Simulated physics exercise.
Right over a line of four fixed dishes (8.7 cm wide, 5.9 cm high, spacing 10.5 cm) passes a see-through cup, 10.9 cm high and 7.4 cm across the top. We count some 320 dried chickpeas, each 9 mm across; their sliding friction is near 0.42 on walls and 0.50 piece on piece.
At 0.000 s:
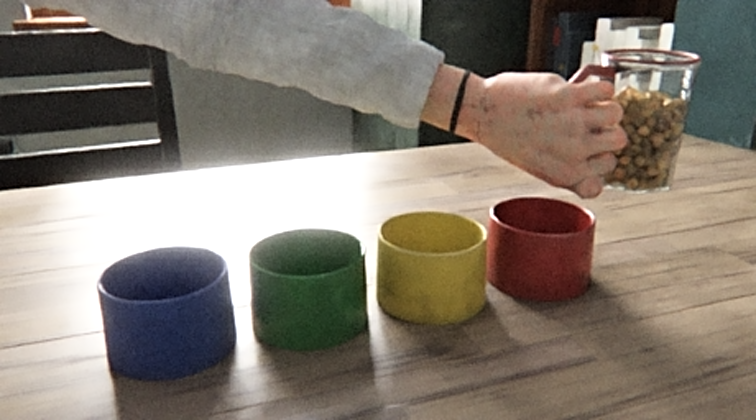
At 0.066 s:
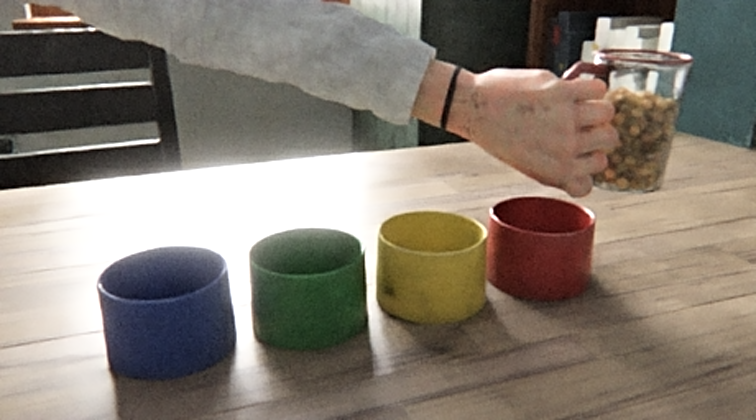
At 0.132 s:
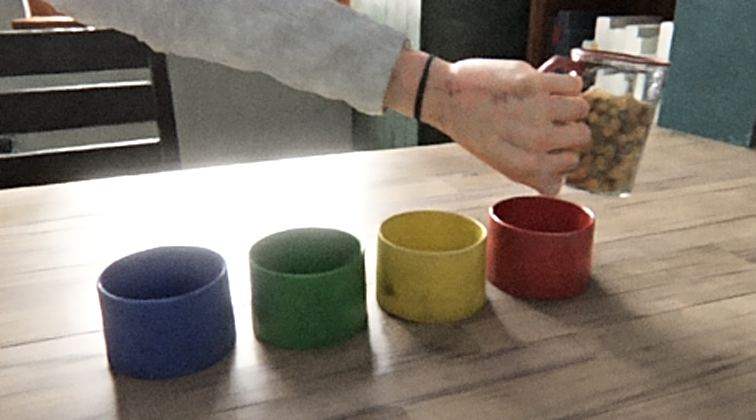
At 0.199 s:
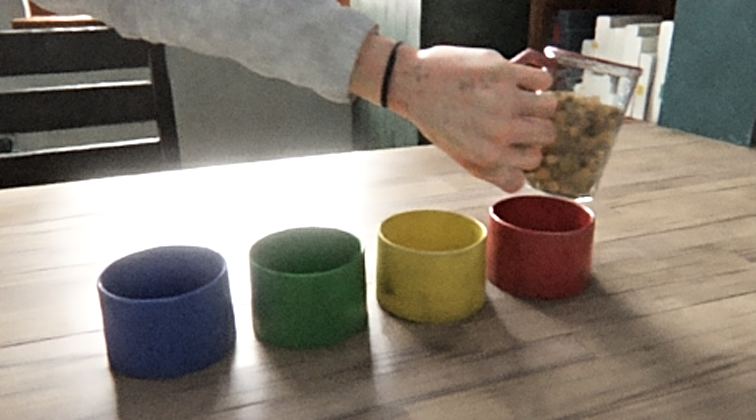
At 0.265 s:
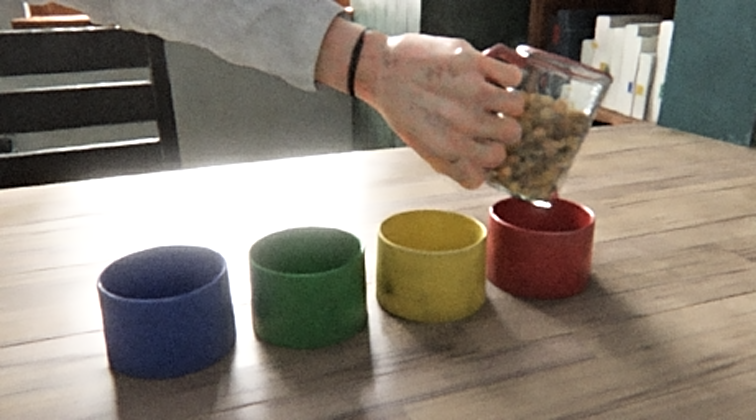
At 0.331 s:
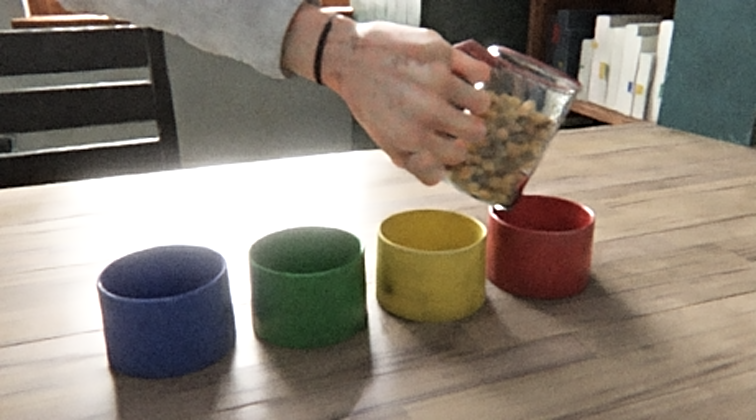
On a wooden table with blue, green, yellow and red dishes in a row, a hand holding a clear cup of small tan pieces moves it from the right toward the left above the red dish, tilting it gradually.
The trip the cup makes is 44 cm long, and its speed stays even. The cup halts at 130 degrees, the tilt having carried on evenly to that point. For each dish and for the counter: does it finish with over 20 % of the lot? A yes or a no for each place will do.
Red - no; blue - yes; green - no; yellow - no; counter - no.
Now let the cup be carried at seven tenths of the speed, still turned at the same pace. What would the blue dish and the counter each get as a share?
Shares: Blue 90, counter 0.
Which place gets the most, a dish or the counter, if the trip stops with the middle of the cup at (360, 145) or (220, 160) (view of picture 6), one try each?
I'd expect yellow to win the first try and green the second.
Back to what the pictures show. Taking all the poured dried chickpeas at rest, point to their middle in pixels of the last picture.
Approximately (176, 304) in the last picture.
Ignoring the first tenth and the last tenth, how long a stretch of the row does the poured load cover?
5 cm, roughly.
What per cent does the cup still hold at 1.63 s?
About 5 percent.
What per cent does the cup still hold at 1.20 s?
About 100 %.
After 0.85 s, tilt 75 degrees; cup holds 100 %.
After 1.20 s, tilt 109 degrees; cup holds 100 %.
After 1.63 s, tilt 130 degrees; cup holds 5 %, blue 95 %.
In the end, at 2.2 s, red 0 %, blue 95 %, green 0 %, yellow 0 %, counter 5 %.
